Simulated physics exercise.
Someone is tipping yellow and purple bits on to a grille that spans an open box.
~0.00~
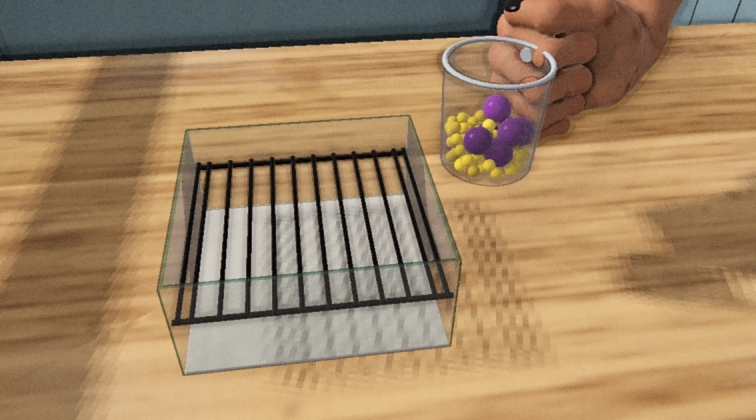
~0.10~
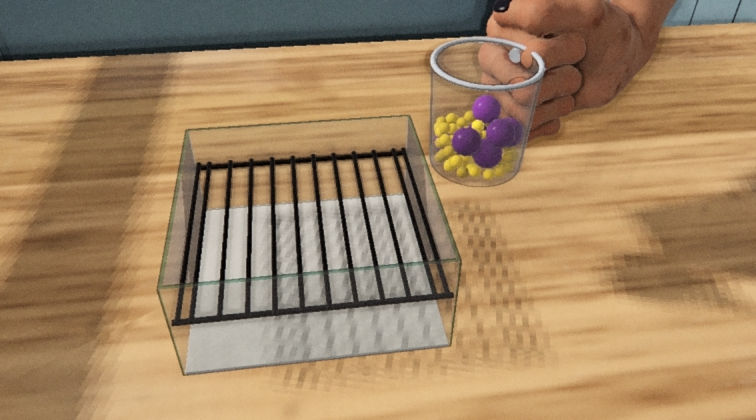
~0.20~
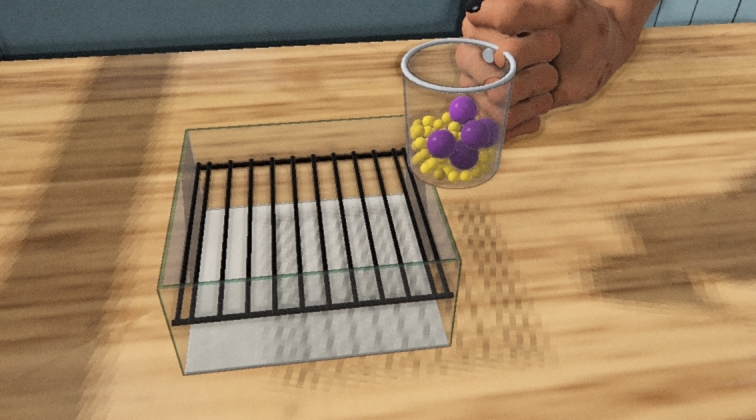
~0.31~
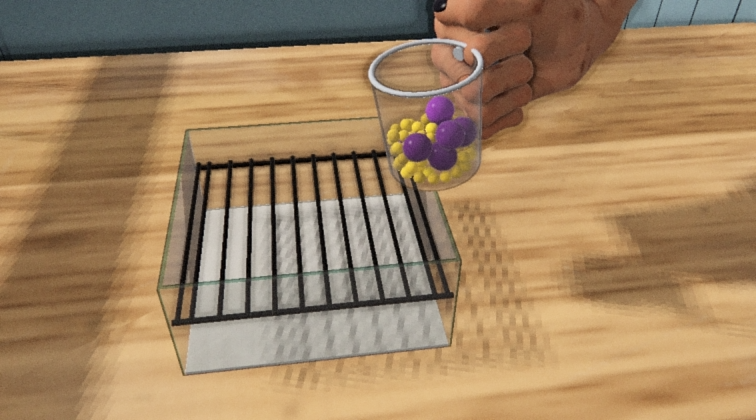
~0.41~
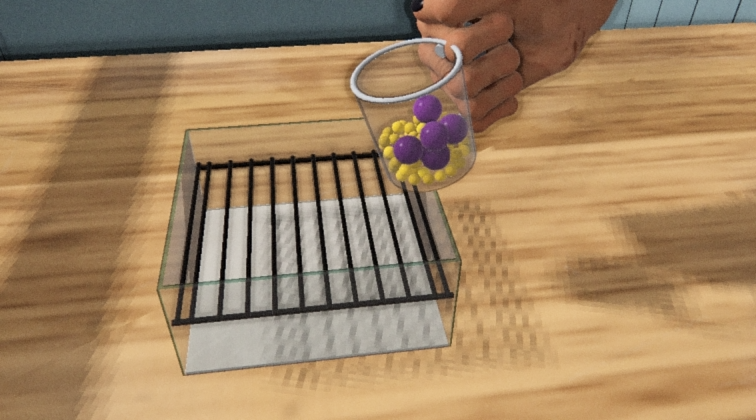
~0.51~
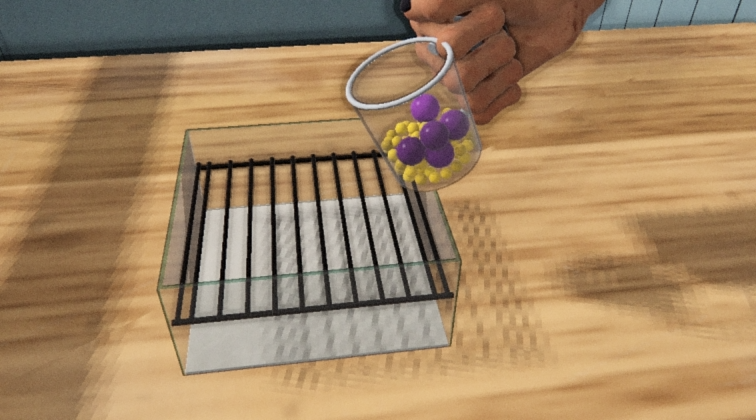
A hand moved a clear cup of small yellow balls and larger purple ones left toward a clear box topped with a black wire rack, then tilted the cup leftward near the box's corner.
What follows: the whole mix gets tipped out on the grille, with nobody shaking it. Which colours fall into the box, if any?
The yellow ones go right down, and as for the purple ones, they hang back up top.
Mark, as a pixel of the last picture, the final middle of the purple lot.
In the last picture its middle comes to rest at about (326, 172).
Around 0.83 s, yellow ones, all in the cup; purple ones, all in the cup.
Around 1.25 s, yellow ones, all in the cup; purple ones, all in the cup.
Around 1.69 s, yellow ones, about two thirds in the cup, about a third on or over the wires; purple ones, about a quarter in the cup, about two thirds on or over the wires.
Finally (3.2 s), yellow ones, a stray few on the wires, nearly all under the rack; purple ones, all on the wires, none under the rack.
